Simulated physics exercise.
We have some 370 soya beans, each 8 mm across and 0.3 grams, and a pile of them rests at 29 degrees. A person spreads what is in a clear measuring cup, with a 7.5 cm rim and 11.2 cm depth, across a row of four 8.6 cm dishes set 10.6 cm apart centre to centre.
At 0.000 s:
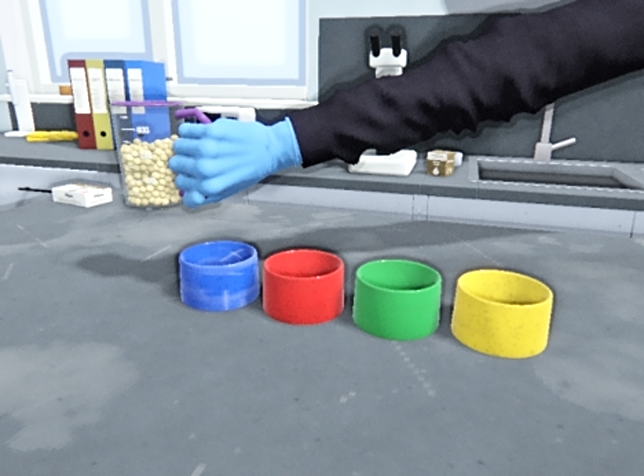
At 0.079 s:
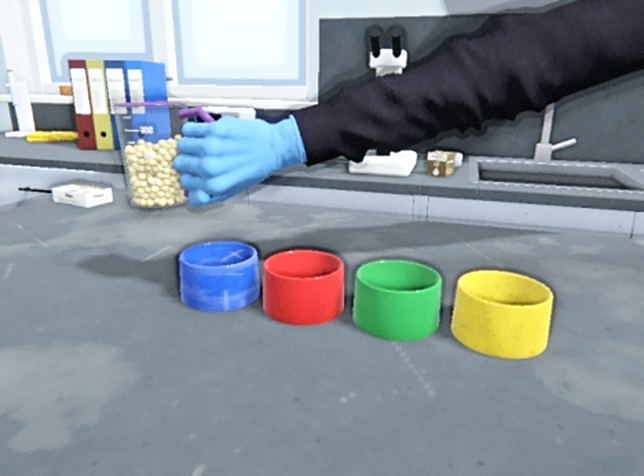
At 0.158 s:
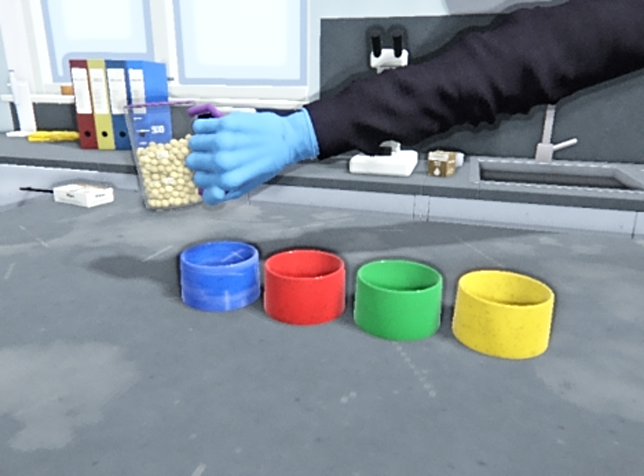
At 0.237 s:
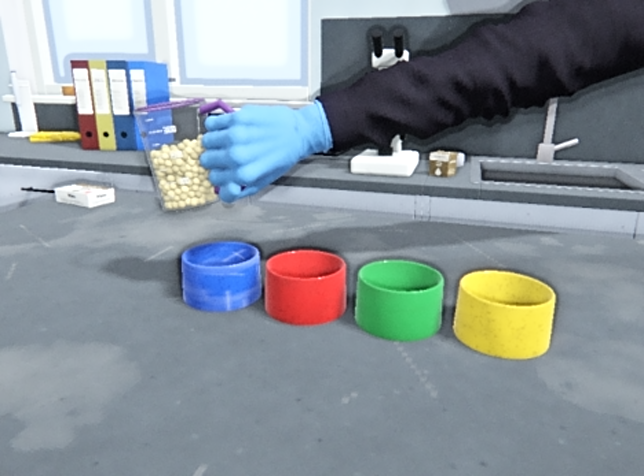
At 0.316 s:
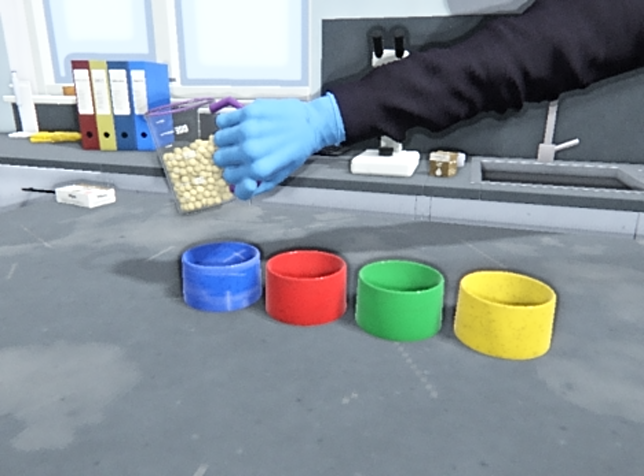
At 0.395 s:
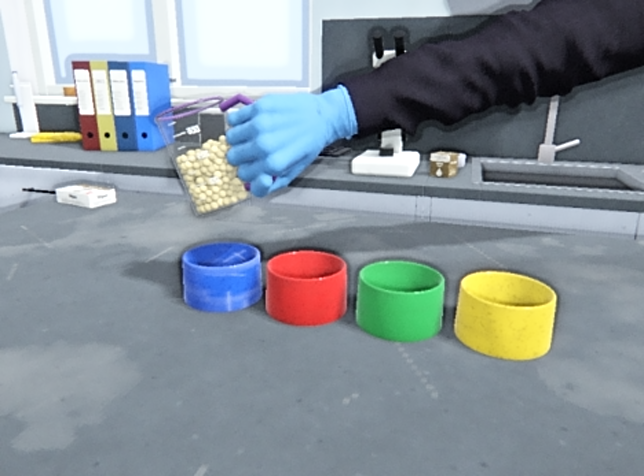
A clear container of pale, round beans, held by a blue-gloved hand in a dark sleeve, starts nearly upright at the left, above and behind a row of blue, red, green and yellow dishes. The hand carries it a short way right, tilting it gradually, while the dishes stay still.
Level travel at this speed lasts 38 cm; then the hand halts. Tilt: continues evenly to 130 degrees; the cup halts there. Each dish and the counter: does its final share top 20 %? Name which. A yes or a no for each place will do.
Outcome: Red dish: A fifth or less; blue dish: A fifth or less; green dish: More than a fifth; yellow dish: A fifth or less; counter: A fifth or less.
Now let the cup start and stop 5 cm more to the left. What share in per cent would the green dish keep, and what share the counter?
I'd expect green at 80 and the counter at 20.
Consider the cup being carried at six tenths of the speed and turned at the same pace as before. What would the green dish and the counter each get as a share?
Green: 0; counter: 10.
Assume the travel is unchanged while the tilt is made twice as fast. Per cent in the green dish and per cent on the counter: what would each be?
Green: 0, counter: 10.
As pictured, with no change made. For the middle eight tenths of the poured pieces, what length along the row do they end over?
Roughly 5 cm.
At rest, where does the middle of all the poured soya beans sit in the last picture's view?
Look around (402, 296) in the last picture.
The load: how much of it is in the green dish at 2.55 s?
100 %.
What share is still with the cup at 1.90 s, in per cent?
Somewhere near 90 per cent of the load.
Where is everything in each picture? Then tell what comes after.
In the first frame, cup at (152, 154), tilt 0 degrees, lip at (119, 103), moved 0.0 cm; middle of the pieces at (156, 173); blue dish at (219, 254); red dish at (304, 264); green dish at (398, 275); yellow dish at (504, 288).
In the second frame, cup at (157, 155), tilt 1 degrees, lip at (123, 104), moved 0.5 cm; middle of the pieces at (161, 174).
In the third frame, cup at (169, 155), tilt 6 degrees, lip at (132, 107), moved 2.0 cm; middle of the pieces at (174, 175).
In the fourth frame, cup at (182, 156), tilt 10 degrees, lip at (143, 111), moved 3.6 cm; middle of the pieces at (188, 176).
In the fifth frame, cup at (195, 157), tilt 15 degrees, lip at (153, 115), moved 5.2 cm; middle of the pieces at (202, 176).
In the sixth frame, cup at (208, 158), tilt 19 degrees, lip at (163, 119), moved 6.8 cm; middle of the pieces at (217, 177); blue dish at (222, 255); red dish at (307, 265); green dish at (401, 277); yellow dish at (507, 289). The cup turns about 55 degrees a second and travels 20 cm a second.
Then, at 1.30 s, tilt 71 degrees; cup holds 100 %.
After 1.90 s, tilt 105 degrees; cup holds 90 %, green 5 %.
After 2.55 s, tilt 130 degrees; cup holds 0 %, green 100 %.
At rest (3.0 s), red 0 %, blue 0 %, green 100 %, yellow 0 %, counter 0 %.
